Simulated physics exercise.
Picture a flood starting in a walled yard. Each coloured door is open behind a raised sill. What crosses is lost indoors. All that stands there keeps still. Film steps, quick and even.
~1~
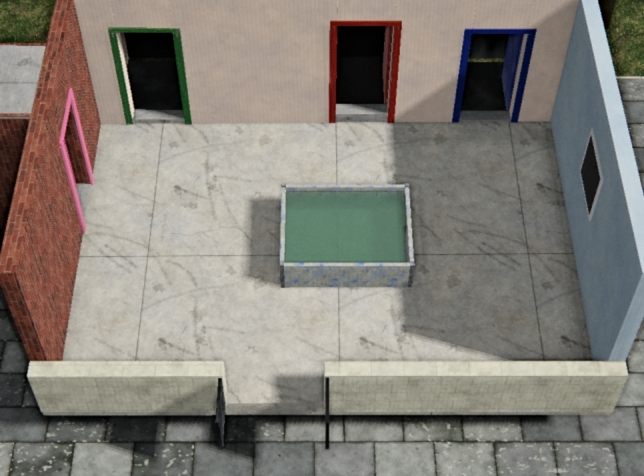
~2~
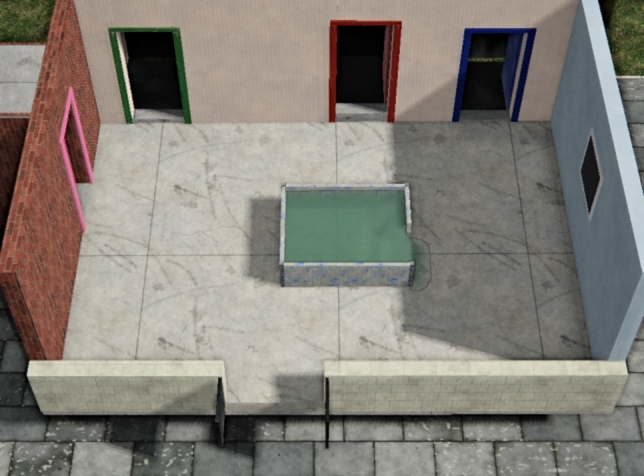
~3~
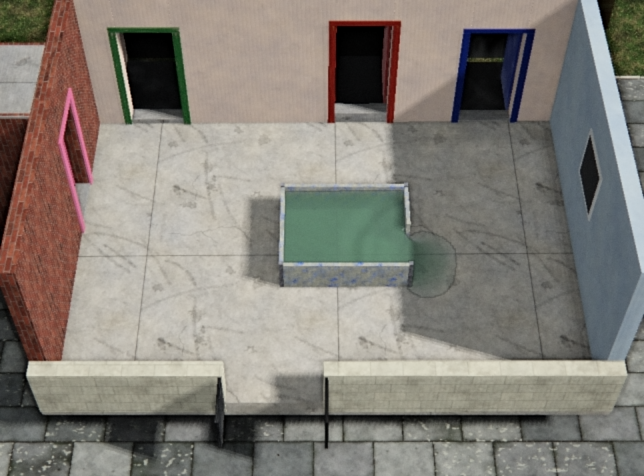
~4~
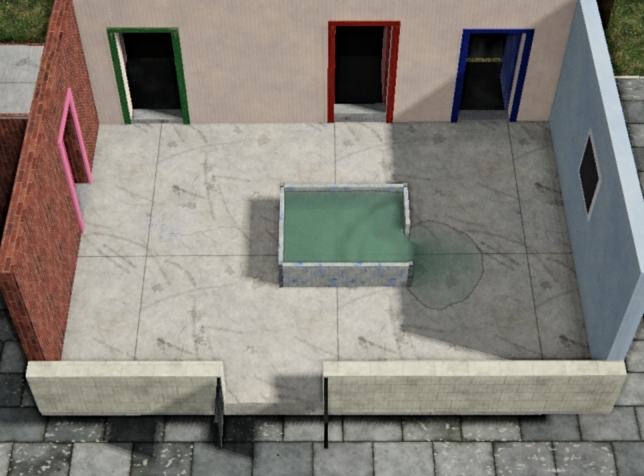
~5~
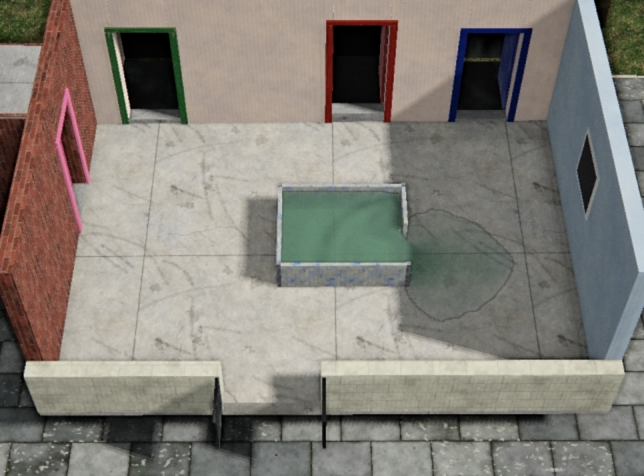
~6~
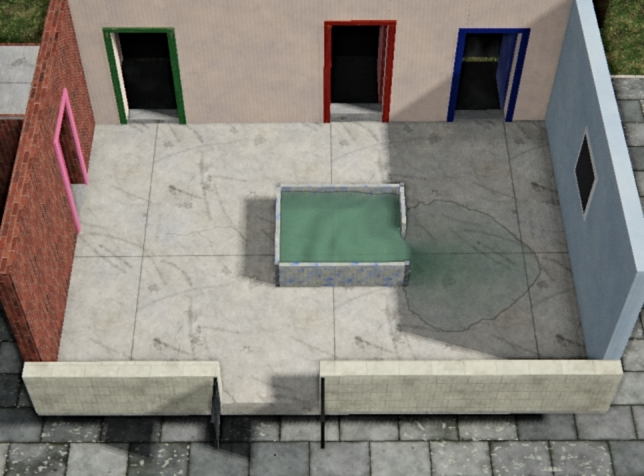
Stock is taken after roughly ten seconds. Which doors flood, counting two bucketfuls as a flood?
Outcome: The pink door does not exceed two buckets; the green door does not exceed two buckets; the blue door exceeds two buckets; the red door does not exceed two buckets.
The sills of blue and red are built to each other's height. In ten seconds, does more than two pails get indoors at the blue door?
Well, the way I see it, the blue door lets in less.
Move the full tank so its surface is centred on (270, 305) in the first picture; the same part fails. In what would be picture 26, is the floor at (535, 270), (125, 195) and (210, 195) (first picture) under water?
In turn: Awash, clear, dry.
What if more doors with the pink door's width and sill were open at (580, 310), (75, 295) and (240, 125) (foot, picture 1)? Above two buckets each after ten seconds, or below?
Exceeds the limit; falls short; falls short.
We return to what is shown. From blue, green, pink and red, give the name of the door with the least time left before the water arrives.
That's the one in blue.
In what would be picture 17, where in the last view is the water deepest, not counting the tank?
Deepest point: Roughly (590, 385).
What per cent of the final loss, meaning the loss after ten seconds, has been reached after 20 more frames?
It would be around 0 %.
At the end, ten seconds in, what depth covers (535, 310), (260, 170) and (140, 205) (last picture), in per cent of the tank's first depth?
Depths of roughly 10, 6 and 2 per cent.
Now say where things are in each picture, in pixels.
The water tank at (346, 227) is whole and still, in the first frame.
The front is at (418, 242), out from the gap at (407, 259), in the second frame.
Water pours out at (406, 260) and has run to (448, 248), in the third frame.
The front is at (474, 251), out from the gap at (406, 260), in the fourth frame.
Water pours out at (404, 259) and has run to (505, 272), in the fifth frame.
Water pours out at (402, 259) and has run to (534, 268), in the sixth frame.
A moment on, water covers 15 % of the floor; the pink door not reached, the green door not reached, the blue door not reached, the red door not reached.
Next, water covers 20 % of the floor; the pink door not reached, the green door not reached, the blue door not reached, the red door not reached.
Then, water covers 25 % of the floor; the pink door not reached, the green door not reached, the blue door under two buckets in, the red door not reached.
Later, water covers 50 % of the floor; the pink door not reached, the green door not reached, the blue door over two buckets in, the red door wet at the sill, nothing in.
In the end, water covers 80 % of the floor; the pink door wet at the sill, nothing in, the green door wet at the sill, nothing in, the blue door over two buckets in, the red door wet at the sill, nothing in.
